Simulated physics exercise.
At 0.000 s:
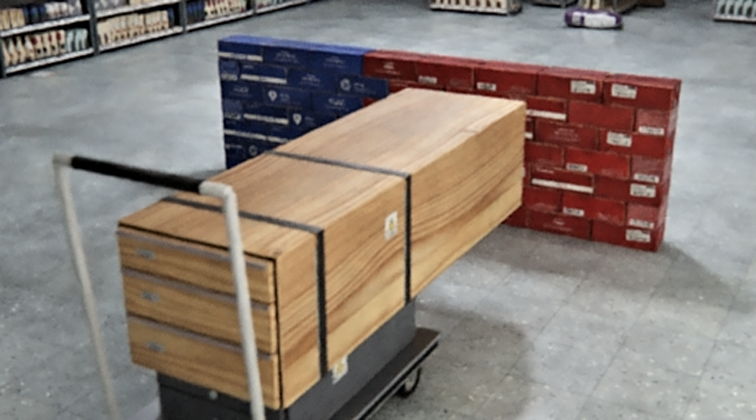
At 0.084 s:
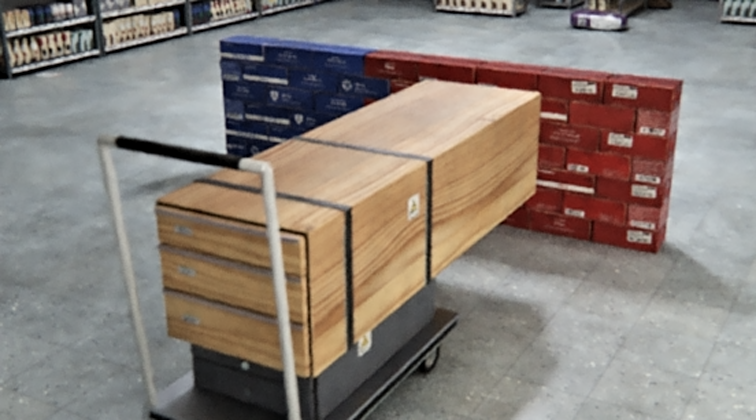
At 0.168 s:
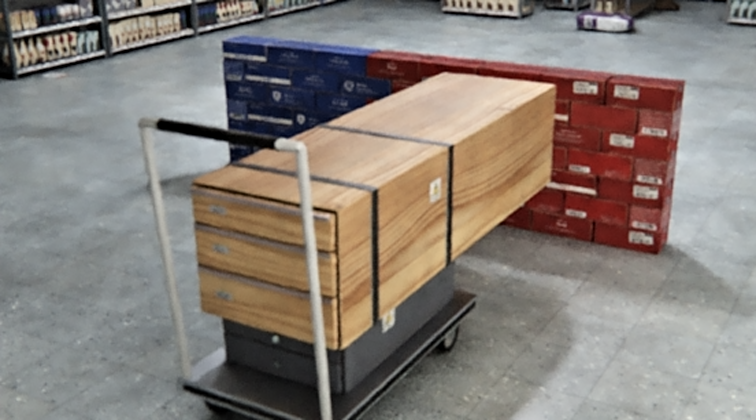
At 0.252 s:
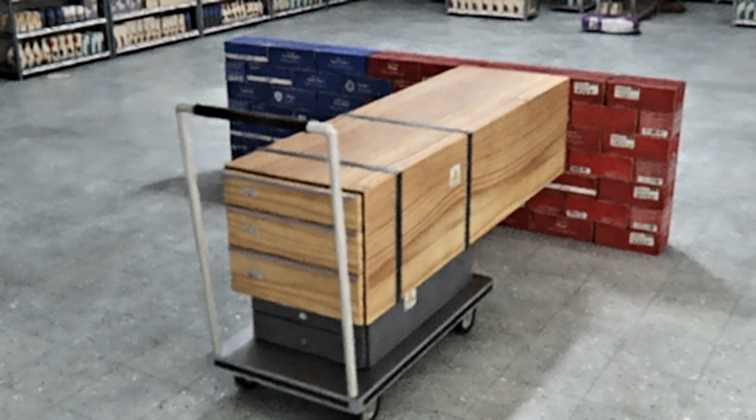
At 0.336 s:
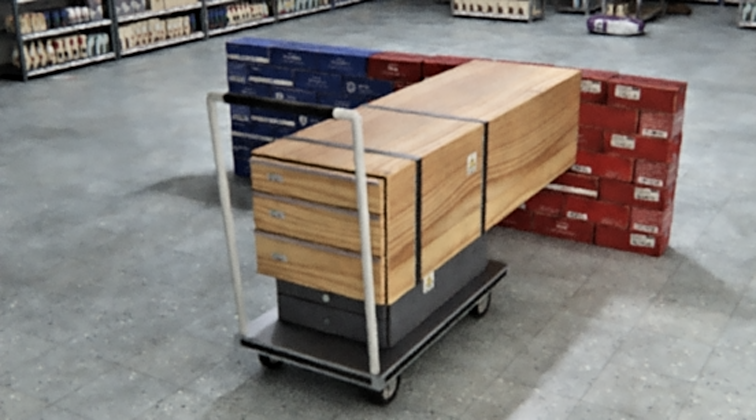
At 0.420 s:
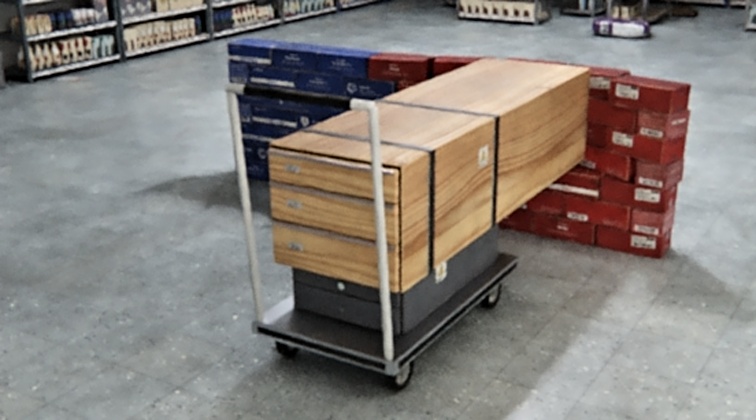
At first, a trolley carrying a long wooden drawer unit stands in front of a low wall of blue and red boxes. It rolls away from the viewer and to the right, and the unit's far end reaches the red section, where some boxes shift slightly out of line.
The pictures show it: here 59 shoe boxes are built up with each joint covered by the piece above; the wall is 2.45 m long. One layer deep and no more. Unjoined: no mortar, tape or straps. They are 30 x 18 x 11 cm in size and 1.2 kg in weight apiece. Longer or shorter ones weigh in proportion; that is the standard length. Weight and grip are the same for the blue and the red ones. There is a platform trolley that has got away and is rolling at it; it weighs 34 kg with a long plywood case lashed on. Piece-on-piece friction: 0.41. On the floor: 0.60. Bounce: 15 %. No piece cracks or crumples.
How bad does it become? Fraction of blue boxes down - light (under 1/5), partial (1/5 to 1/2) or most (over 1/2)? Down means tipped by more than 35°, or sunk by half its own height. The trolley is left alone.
Light.
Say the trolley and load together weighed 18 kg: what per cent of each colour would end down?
Then red 60, blue 0 per cent.
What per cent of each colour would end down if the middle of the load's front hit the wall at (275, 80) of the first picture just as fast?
Result - red: 0 %; blue: 50 %.
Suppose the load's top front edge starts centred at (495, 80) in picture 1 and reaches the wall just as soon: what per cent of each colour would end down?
Red 50%, blue 0%.
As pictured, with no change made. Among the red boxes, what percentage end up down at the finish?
The red group ends with 50% down.
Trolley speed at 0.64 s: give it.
Speed: Near 1.1 m/s.
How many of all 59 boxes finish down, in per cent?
30 per cent.
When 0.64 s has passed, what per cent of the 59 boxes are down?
At that instant, 15 percent.
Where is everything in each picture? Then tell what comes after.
In the first picture (places mark the middle of the side facing us; the camera moves round a little), load (520, 138) 63 cm short of the wall; top blue box (335, 63); top red box (637, 96); nothing disturbed.
The second picture shows load (534, 127) 46 cm short of the wall; top blue box (337, 63).
The third picture shows load (550, 118) 29 cm short of the wall; top blue box (339, 63).
The fourth picture shows load (563, 109) 13 cm short of the wall; top blue box (340, 64).
The fifth picture shows load (576, 102) 30 mm into the wall's line; top blue box (341, 64); 12 disturbed, none down.
The sixth picture shows load (585, 99) 14 cm into the wall's line; top blue box (341, 65); top red box (639, 97) shifted 13 mm; 20 disturbed, none down.
After 0.64 s, load 39 cm past the wall's line, still rolling; none of the 24 blue boxes down (10 of 59 in all colours); top blue box unmoved; top red box leaning 23°.
After 1.08 s, load 83 cm past the wall's line, still rolling; none of the 24 blue boxes down (18 of 59 in all colours); top blue box unmoved; top red box leaning 45°, 57 cm lower.
At rest (2.4 s), load 99 cm past the wall's line, stopped; none of the 24 blue boxes down (18 of 59 in all colours); top blue box unmoved; top red box upside down. That is 0 per cent. As the last picture would show them, middles, top blue box near (351, 62).
